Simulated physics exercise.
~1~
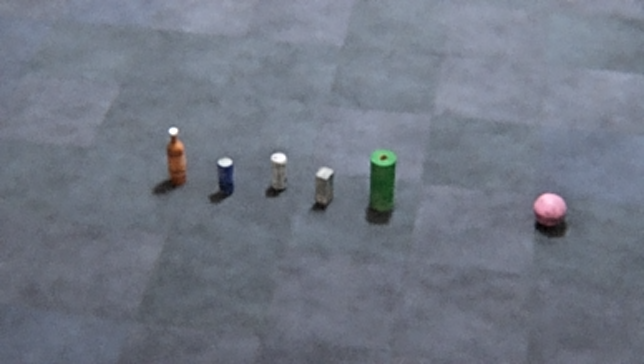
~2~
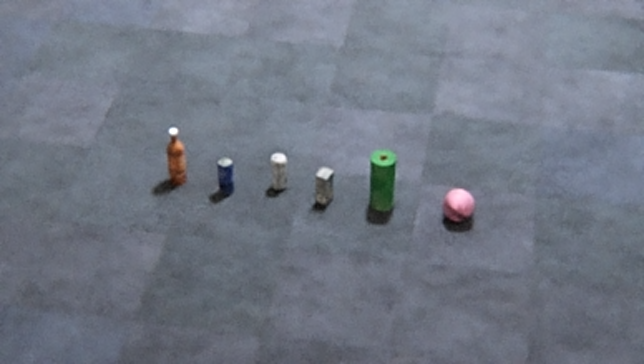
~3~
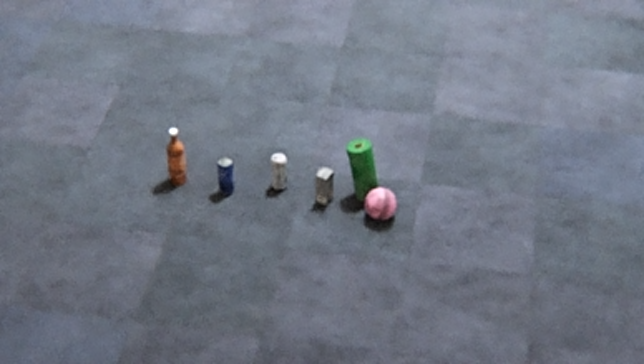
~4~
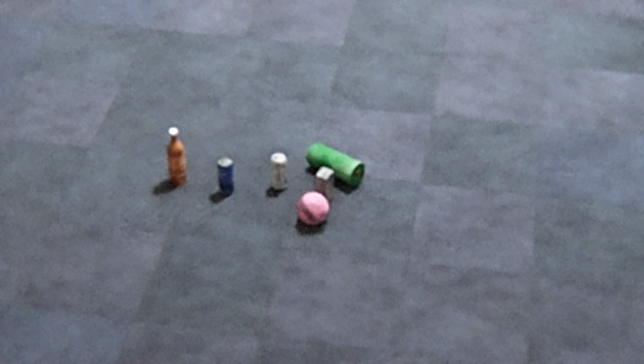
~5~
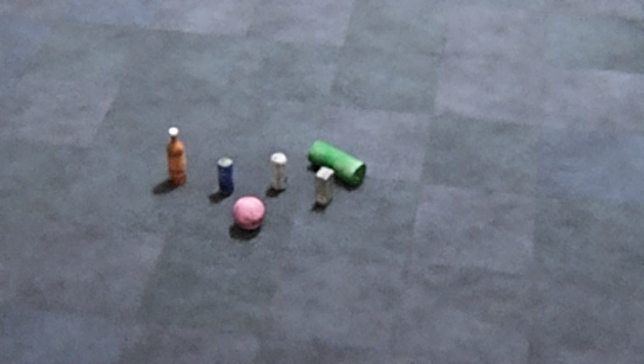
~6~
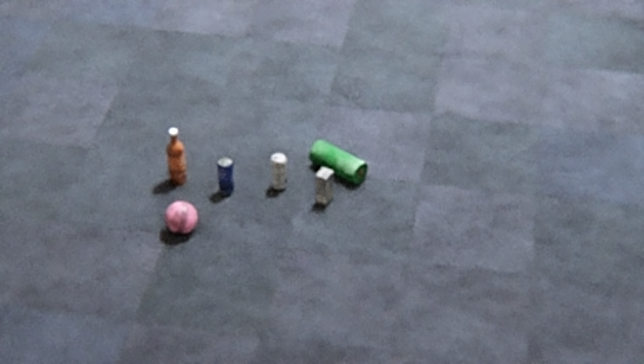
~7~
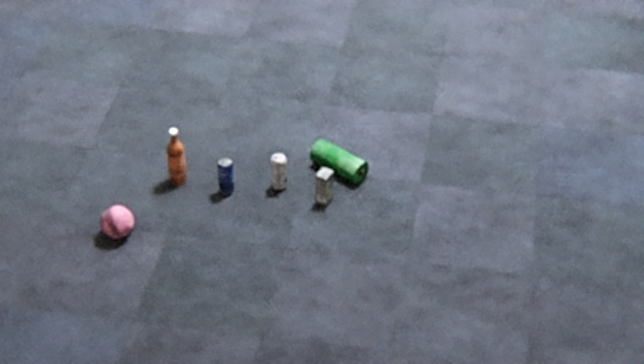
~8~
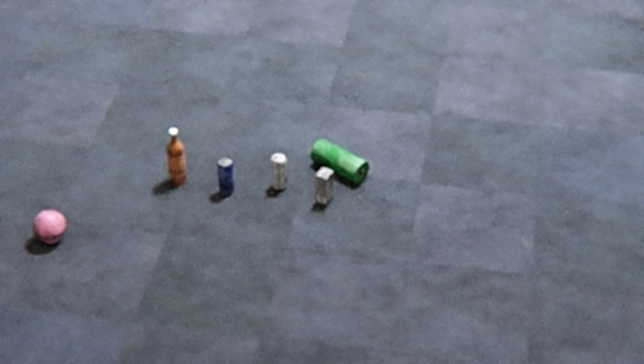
On a level grey tiled floor, seen from above at an angle by a still camera, five objects stand in a loose row, with a pink ball to their right. From left to right they are an orange bottle, a blue can, a white can, a grey carton and a tall green roll. The ball rolls left and strikes the green roll, which leans and then topples onto its side behind the carton. The ball rolls on in front of the others without knocking any down. It ends at the far left, with only the green roll lying down.
